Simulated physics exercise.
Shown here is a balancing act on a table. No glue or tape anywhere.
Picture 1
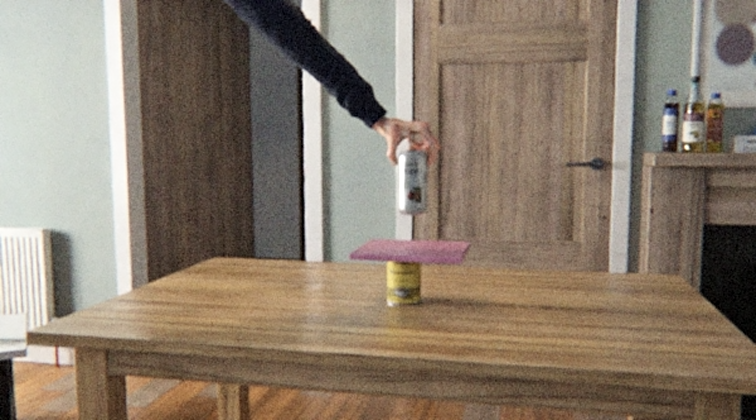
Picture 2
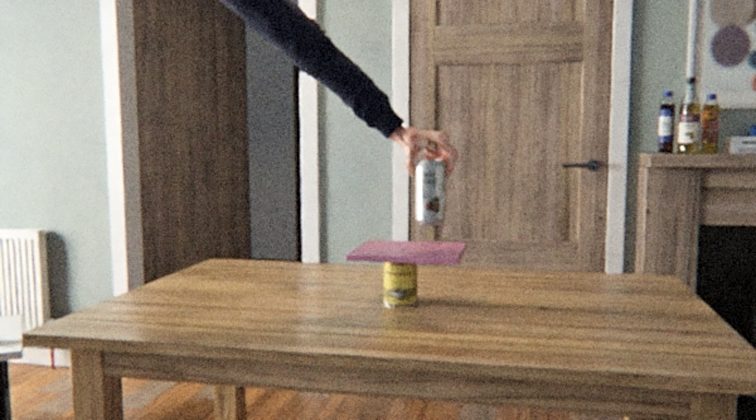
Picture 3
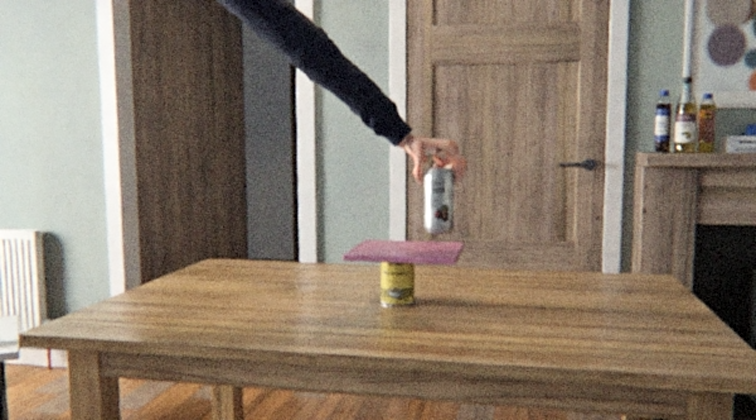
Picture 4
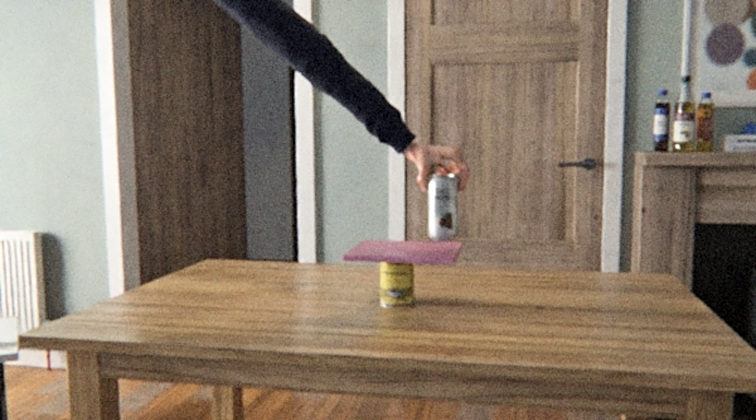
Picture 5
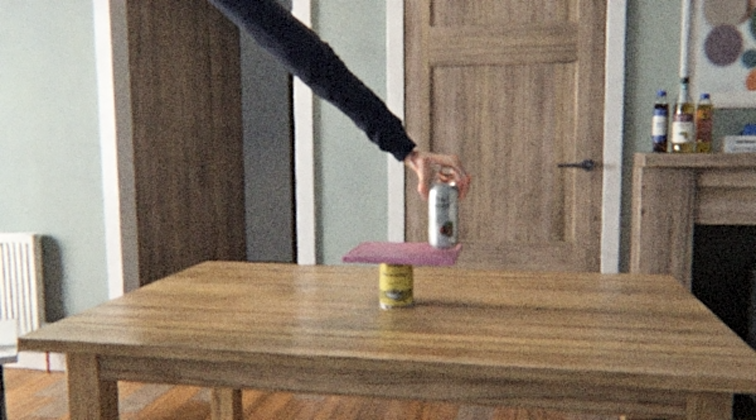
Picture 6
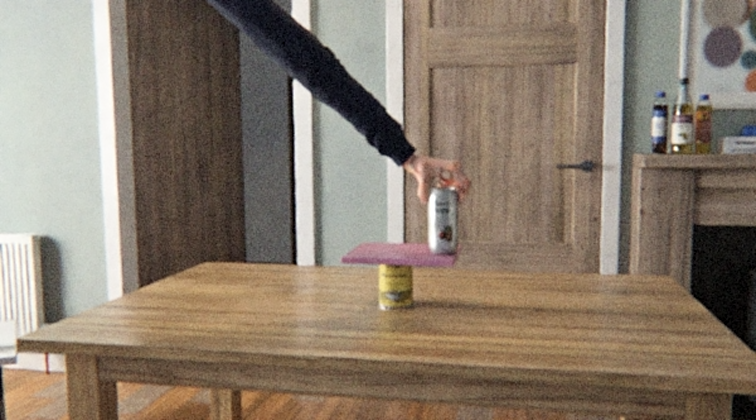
A hand lowers a white can onto the right side of a pink lid.
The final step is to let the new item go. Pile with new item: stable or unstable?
It will not stay intact.
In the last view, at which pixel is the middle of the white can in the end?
Roughly pixel (493, 299) in the last picture.
Then, 0.30 s past the last view, white can now fallen; pink lid rocked 38° from its first pose.
Then, 0.40 s past the last view, pink lid rocked 69° from its first pose.
Then, 0.90 s past the last view, pink lid rocked 65° from its first pose.
Finally, fallen, white can; down or leaning hard in the stack, pink lid; yellow tin still in place. Final places as the last picture's camera would see them, white can near (493, 299). The stack comes apart.
